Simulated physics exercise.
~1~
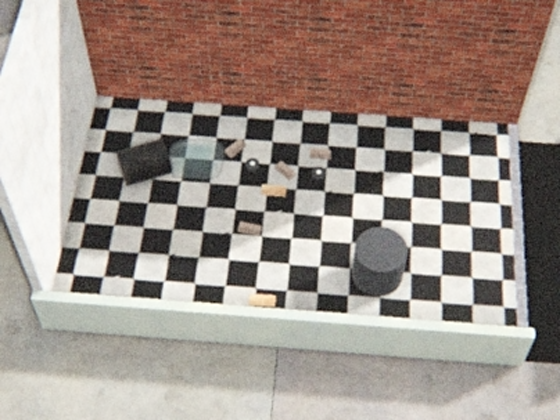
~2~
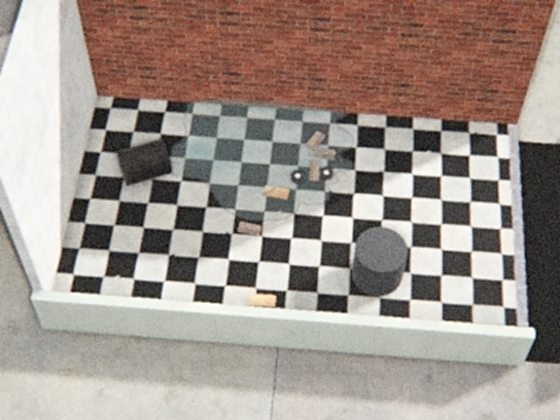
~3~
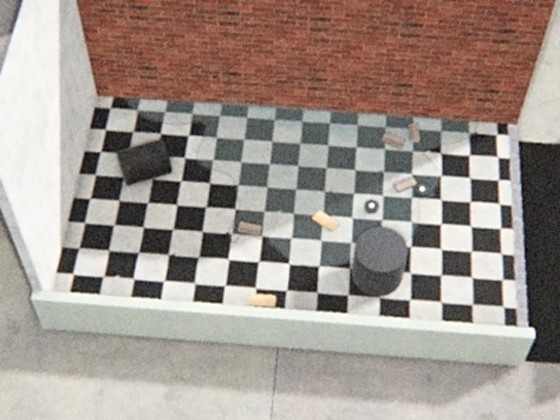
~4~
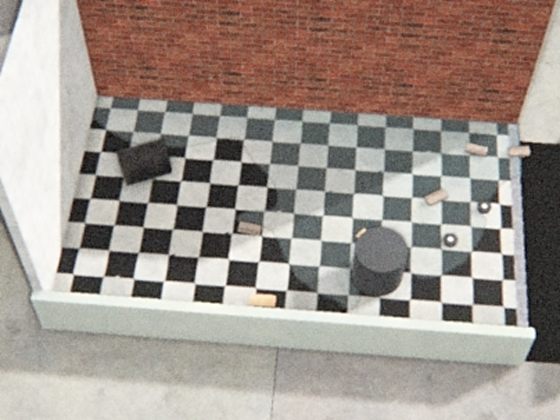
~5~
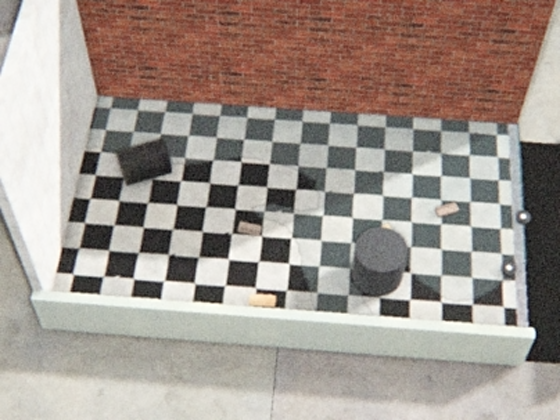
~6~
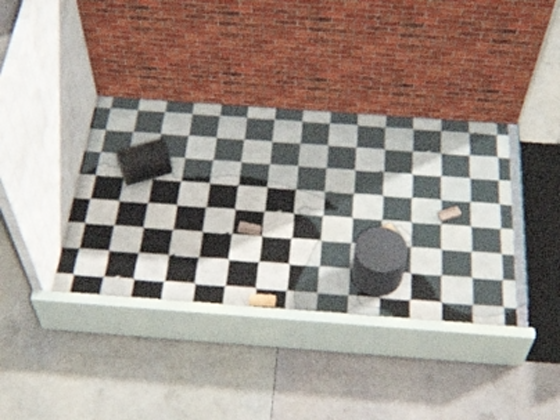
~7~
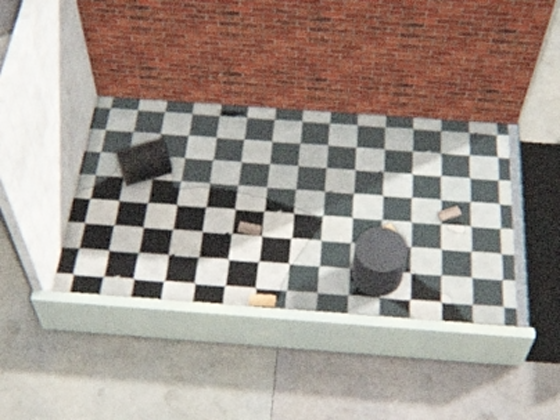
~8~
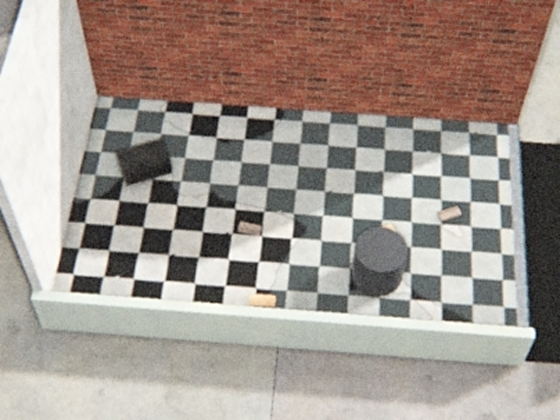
Water spreads across the checkered floor, carrying several small blocks and balls rightward past a dark drum.
